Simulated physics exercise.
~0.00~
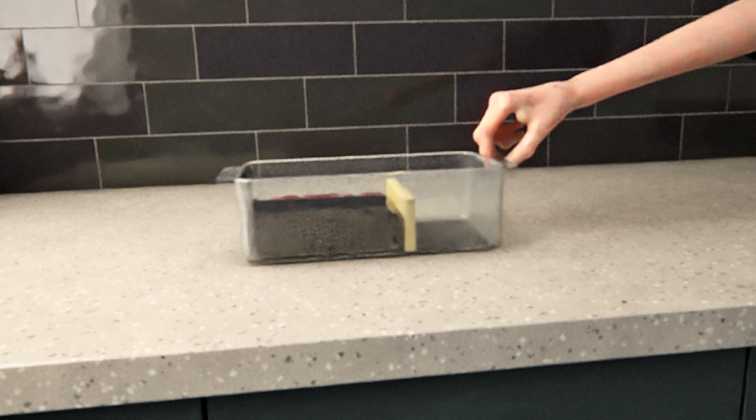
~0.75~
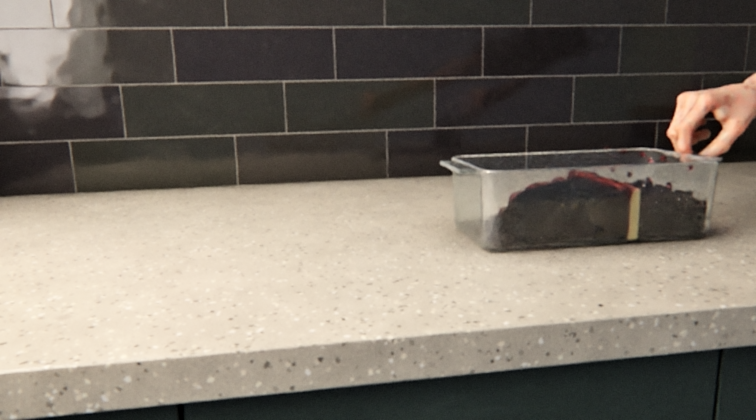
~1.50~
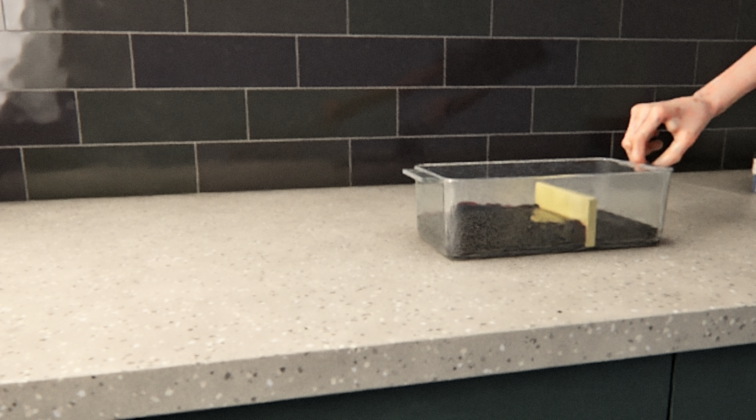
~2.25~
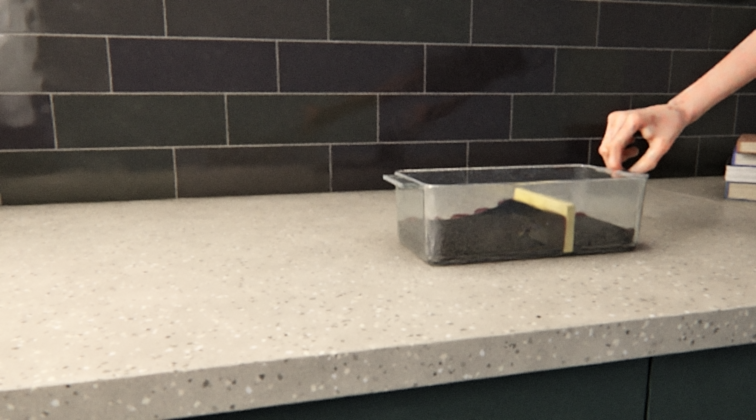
The clip opens on a speckled pale counter before dark tiles, where a hand holds the right end of a clear oblong tub. Dark contents with a reddish upper edge fill the left part, behind an upright pale yellow divider. The hand pulls the tub to the right, and the contents heap up against the divider and spill over into the right part. The tub then stays put as the view pans slightly right, bringing stacked books into sight. It ends with the hand still at the rim, the divider standing, and dark contents on both sides, more on the left.
